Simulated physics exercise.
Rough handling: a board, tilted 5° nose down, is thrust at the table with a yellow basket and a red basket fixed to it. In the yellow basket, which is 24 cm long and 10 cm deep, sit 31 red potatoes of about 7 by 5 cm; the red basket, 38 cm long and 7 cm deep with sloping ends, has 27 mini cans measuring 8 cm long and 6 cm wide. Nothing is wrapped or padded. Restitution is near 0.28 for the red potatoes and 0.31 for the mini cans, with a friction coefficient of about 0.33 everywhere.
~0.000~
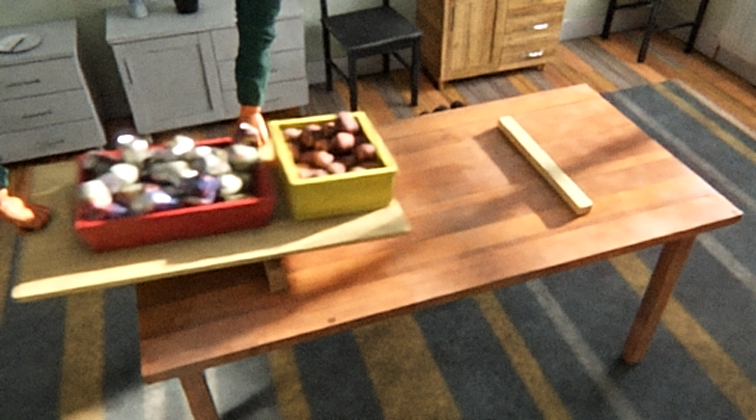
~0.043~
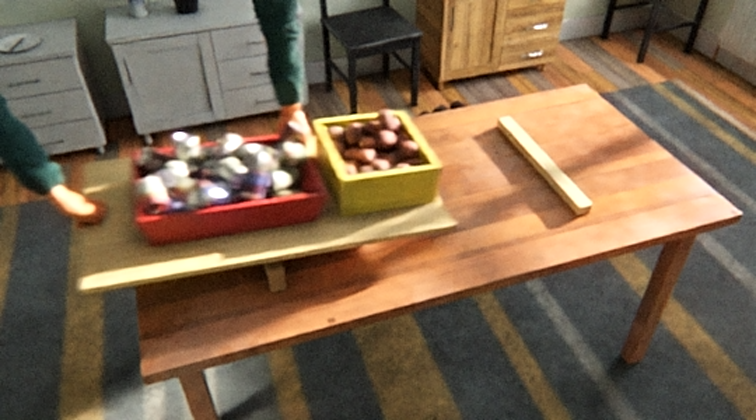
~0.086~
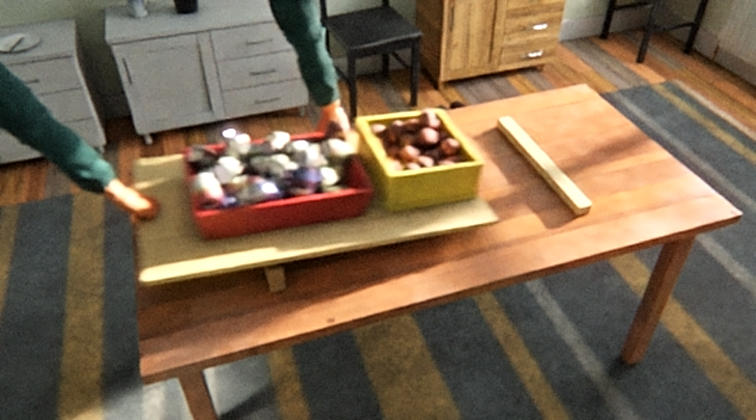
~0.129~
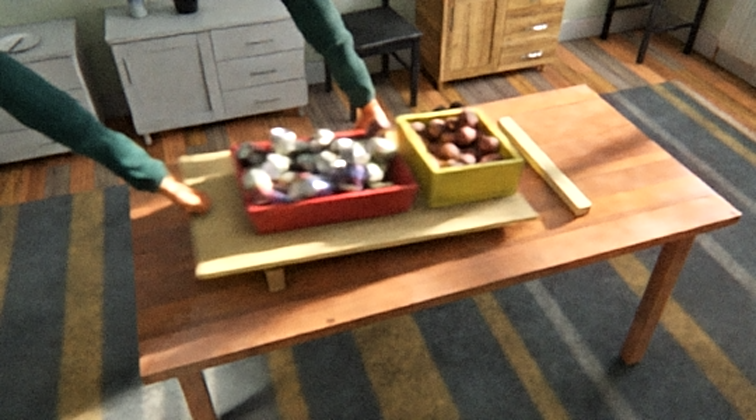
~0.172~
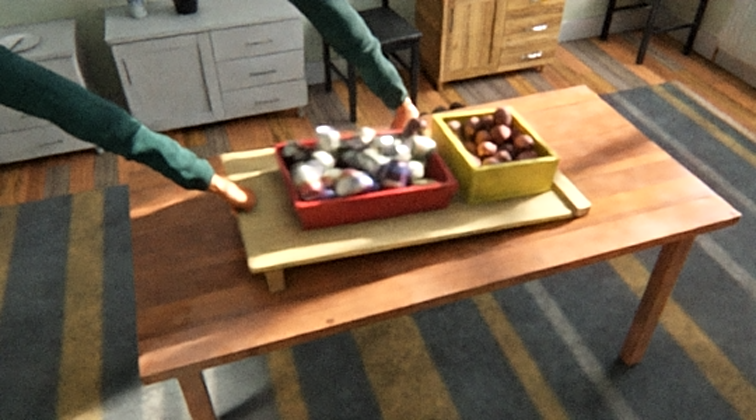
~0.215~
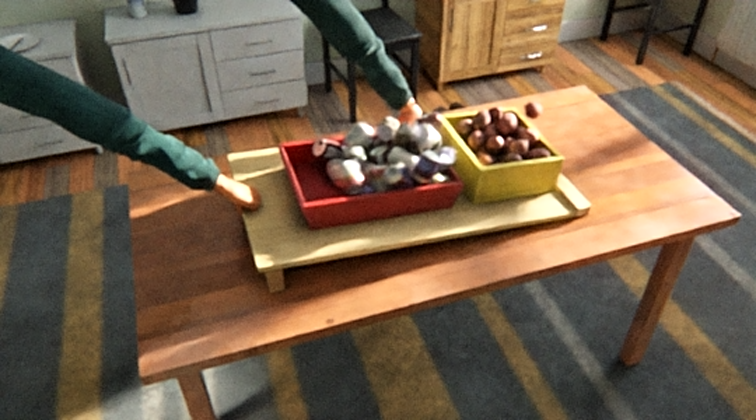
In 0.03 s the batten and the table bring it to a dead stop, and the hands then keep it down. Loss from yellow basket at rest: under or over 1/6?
Under 1/6.
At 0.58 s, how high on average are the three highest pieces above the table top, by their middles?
About 18 cm up.
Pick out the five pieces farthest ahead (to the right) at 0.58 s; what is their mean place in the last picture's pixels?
Their mean place is near (584, 130).
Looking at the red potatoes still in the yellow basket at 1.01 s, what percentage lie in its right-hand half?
70 per cent or so.
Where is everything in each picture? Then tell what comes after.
In the first picture (we follow the rim corner now nearest the camera), yellow basket at (298, 182); red basket at (81, 225); 52 cm still to travel; nothing out yet.
The second picture shows yellow basket at (348, 178); red basket at (141, 220); 39 cm still to travel.
The third picture shows yellow basket at (395, 174); red basket at (198, 214); 26 cm still to travel.
The fourth picture shows yellow basket at (440, 171); red basket at (252, 209); 14 cm still to travel.
The fifth picture shows yellow basket at (479, 168); red basket at (300, 205); landed.
The sixth picture shows yellow basket at (484, 168); red basket at (306, 205); landed; 1 out, the lowest potato at (532, 110).
After 0.36 s, 1 of 31 out of the yellow basket and 9 of 27 out of the red basket.
After 0.58 s, 2 of 31 out of the yellow basket and 11 of 27 out of the red basket.
Outcome (at 1.01 s), 2 of 31 out of the yellow basket and 11 of 27 out of the red basket. Asked share, 2 of 31, 6 per cent.
